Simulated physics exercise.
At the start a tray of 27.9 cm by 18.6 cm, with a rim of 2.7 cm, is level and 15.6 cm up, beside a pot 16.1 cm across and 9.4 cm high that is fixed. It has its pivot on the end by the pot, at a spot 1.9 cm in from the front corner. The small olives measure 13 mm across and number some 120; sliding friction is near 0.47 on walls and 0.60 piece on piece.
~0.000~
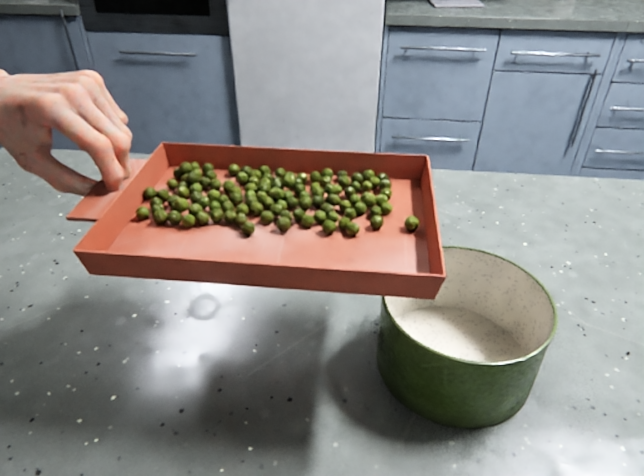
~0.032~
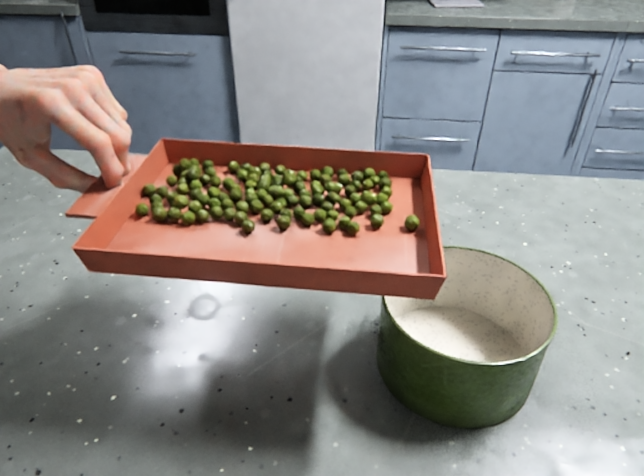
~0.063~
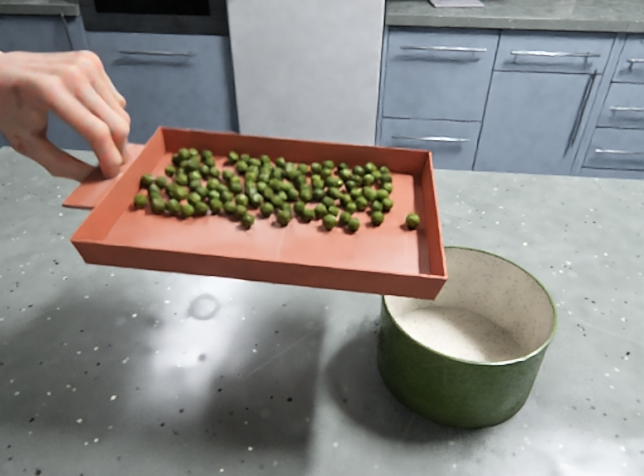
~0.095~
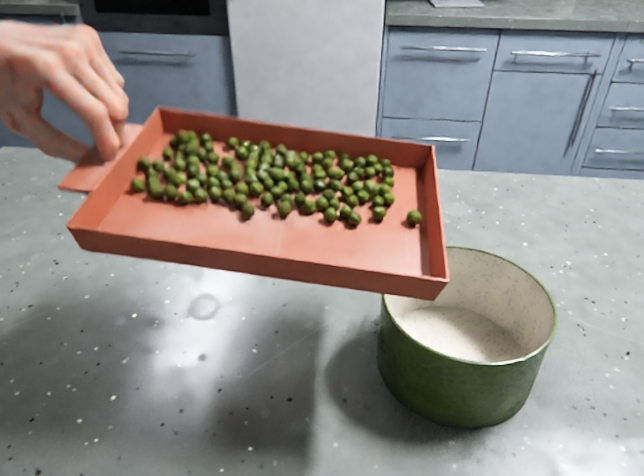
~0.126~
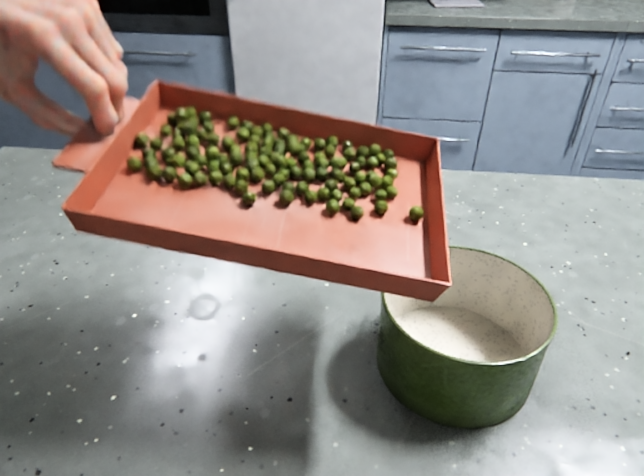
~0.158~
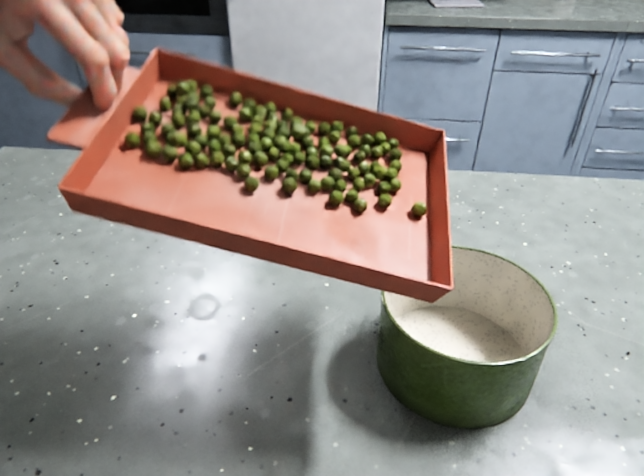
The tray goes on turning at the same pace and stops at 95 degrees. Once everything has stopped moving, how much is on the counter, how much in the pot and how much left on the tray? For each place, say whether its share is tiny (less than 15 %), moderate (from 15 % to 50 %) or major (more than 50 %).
In the end counter: My guess is the majority of the pieces; pot: My guess is a mere handful of the pieces; tray: My guess is a mere handful of the pieces.
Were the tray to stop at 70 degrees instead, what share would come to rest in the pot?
That would give about 5 per cent.
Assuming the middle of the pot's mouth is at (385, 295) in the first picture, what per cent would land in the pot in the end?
It would come to around 0 percent.
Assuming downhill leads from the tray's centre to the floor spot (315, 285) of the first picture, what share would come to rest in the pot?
Estimate: Some 0 per cent.
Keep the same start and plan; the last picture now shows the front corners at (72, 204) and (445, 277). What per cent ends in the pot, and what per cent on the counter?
The pot gets 35 and the counter 65.
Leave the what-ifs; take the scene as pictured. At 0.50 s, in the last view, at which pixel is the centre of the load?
Expected load position: Near (453, 240).
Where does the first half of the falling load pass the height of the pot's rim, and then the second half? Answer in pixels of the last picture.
(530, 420) or so first, later (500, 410).
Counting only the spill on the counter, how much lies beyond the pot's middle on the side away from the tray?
Share: Close to 90 %.
Then, at 0.36 s, tilt 58 degrees; the tray holds 100 %, the pot 0 %.
After 0.50 s, tilt 85 degrees; the tray holds 100 %, the pot 0 %.
After 0.76 s, tilt 95 degrees; the tray holds 10 %, the pot 0 %.
By 1.7 s all is still; counter 90 %, pot 0 %, tray 5 %.
